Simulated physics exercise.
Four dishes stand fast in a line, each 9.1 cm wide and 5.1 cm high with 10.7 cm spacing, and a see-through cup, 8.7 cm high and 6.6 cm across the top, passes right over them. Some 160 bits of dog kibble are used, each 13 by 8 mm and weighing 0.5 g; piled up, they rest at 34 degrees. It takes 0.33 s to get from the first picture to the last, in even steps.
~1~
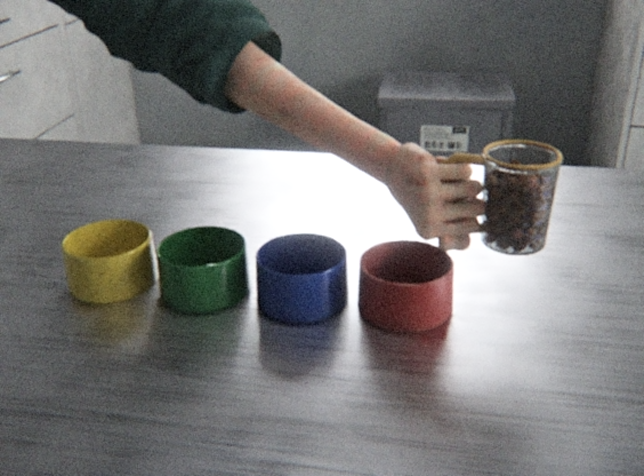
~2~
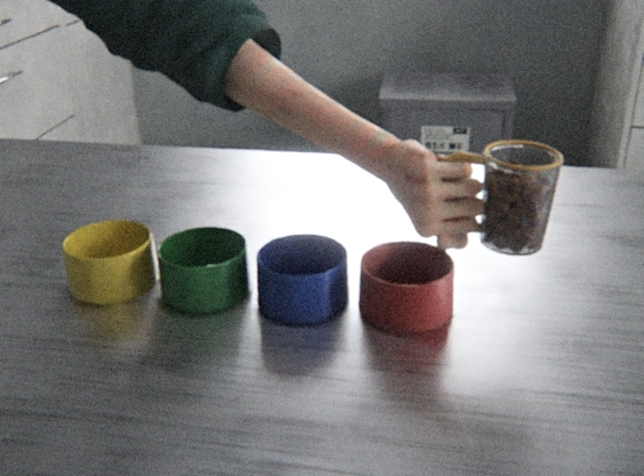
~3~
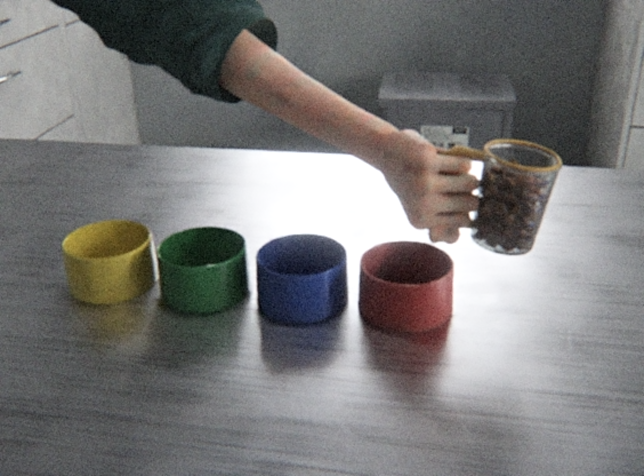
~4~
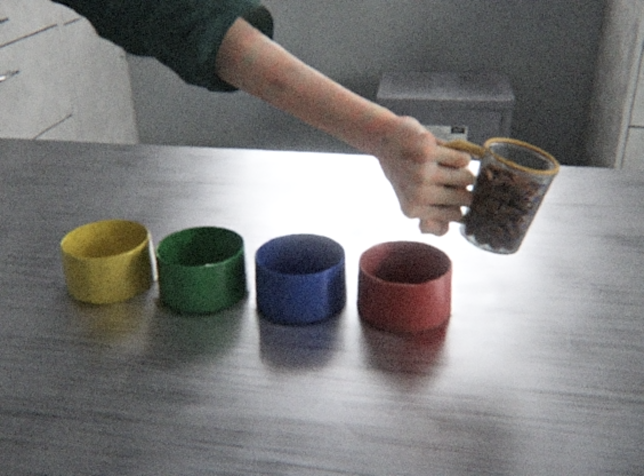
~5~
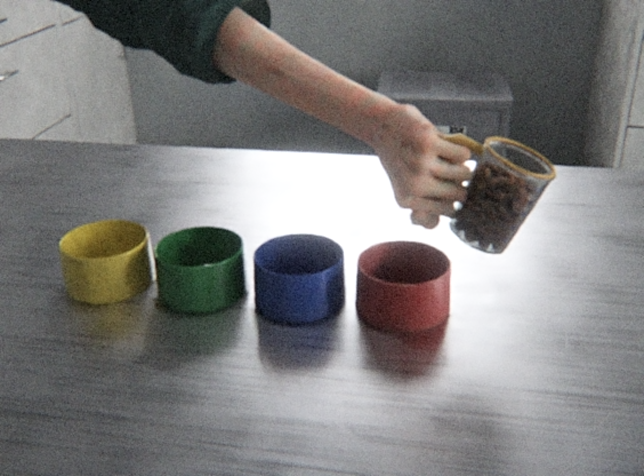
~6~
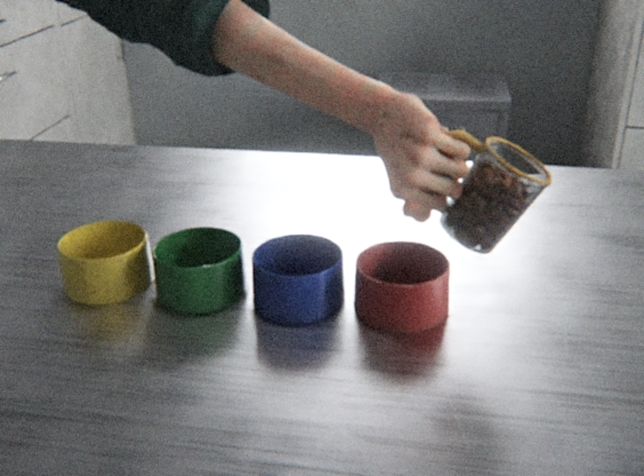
In this clip, a hand holds a clear cup of brown kibble by its handle beyond the red dish, right of a row of yellow, green, blue and red dishes, then gradually tilts it rightward while shifting slightly left.
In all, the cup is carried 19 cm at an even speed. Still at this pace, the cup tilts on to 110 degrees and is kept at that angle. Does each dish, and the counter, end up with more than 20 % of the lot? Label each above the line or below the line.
Red dish: Above the line; blue dish: Below the line; green dish: Below the line; yellow dish: Below the line; counter: Above the line.
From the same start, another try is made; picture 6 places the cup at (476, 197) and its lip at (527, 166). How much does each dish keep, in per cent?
Red 90; blue 0; green 0; yellow 0.
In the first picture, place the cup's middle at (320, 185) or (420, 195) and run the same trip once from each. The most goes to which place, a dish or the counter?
The biggest share goes to blue on the first try and red on the second.
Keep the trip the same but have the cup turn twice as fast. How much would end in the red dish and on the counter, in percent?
Red 10, counter 80.
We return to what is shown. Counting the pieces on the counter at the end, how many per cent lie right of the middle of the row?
About 100 %.
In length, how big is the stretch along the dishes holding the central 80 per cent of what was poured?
13 cm, roughly.
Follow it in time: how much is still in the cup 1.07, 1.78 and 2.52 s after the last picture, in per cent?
About 50, 10, 5 per cent.
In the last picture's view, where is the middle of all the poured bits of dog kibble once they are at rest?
I'd put it at about (465, 307).
Then, 1.07 s after the last picture, tilt 110 degrees; cup holds 50 %.
Then, 1.78 s after the last picture, tilt 110 degrees; cup holds 10 %, red 25 %.
Then, 2.52 s after the last picture, tilt 110 degrees; cup holds 5 %, red 30 %.
In the end, red 30 %, blue 0 %, green 0 %, yellow 0 %, counter 65 %, cup 5 %.
